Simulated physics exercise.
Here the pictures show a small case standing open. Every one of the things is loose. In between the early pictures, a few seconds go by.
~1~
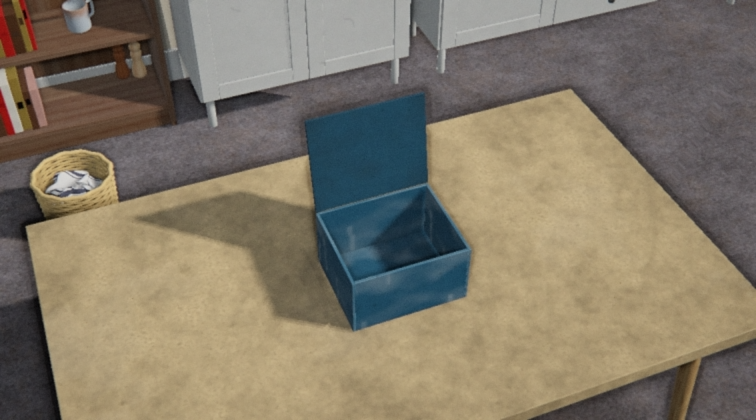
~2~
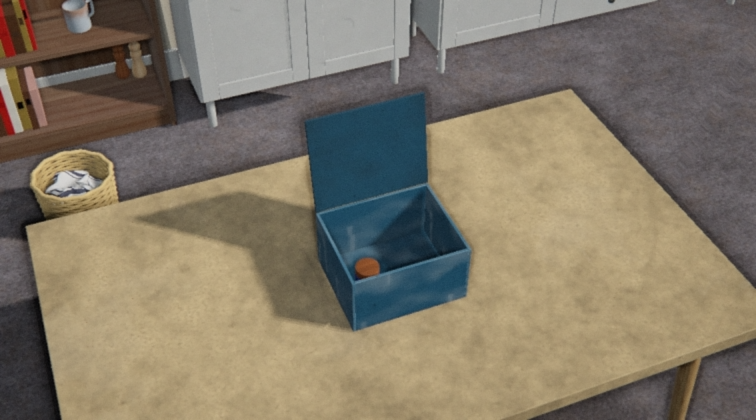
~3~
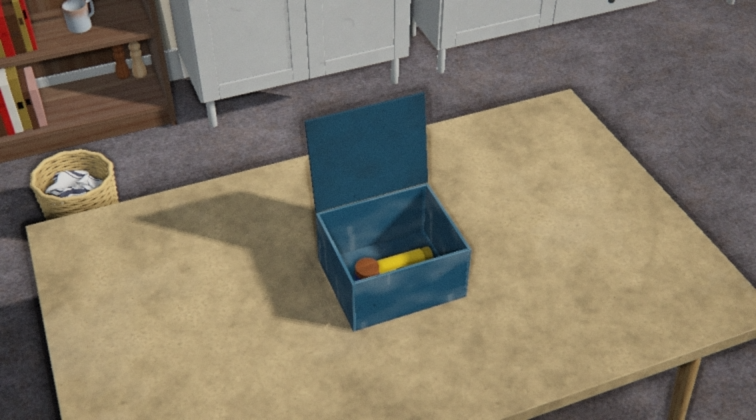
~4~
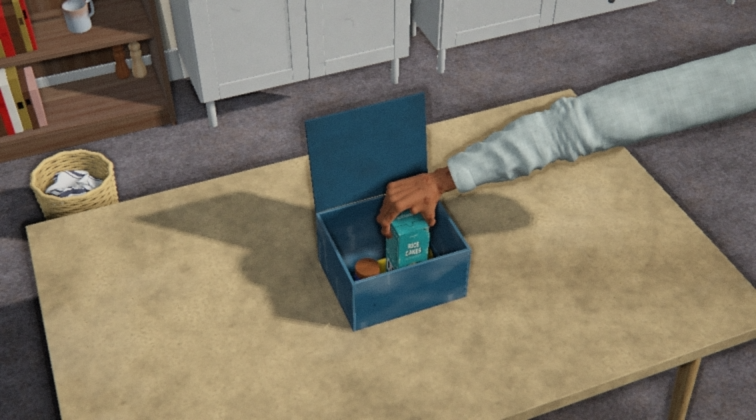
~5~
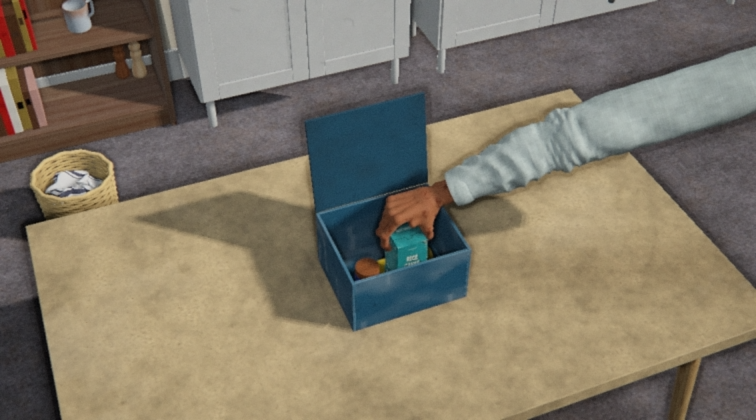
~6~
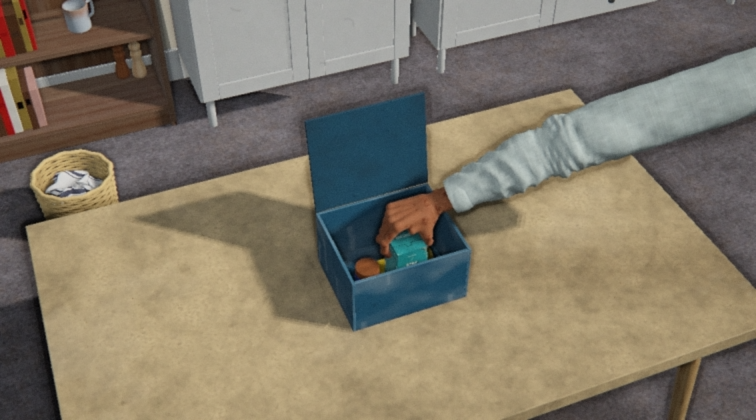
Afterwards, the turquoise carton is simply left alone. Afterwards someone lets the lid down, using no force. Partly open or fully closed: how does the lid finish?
Partly open.
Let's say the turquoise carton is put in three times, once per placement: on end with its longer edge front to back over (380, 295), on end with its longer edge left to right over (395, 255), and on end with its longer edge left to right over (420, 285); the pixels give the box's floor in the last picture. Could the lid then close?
Lid down; lid down; lid left open.
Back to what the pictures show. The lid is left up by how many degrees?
Angle: About 12°.
Then, 1.20 s on from there, lid starting down.
Then, 1.50 s on from there, lid 67° above the rim.
Then, 1.70 s on from there, lid 46° above the rim.
Then, 1.90 s on from there, lid 17° above the rim.
In the end, lid 12° above the rim; all 3 unmoved. At the end, from the last picture's camera, turquoise carton near (405, 268).
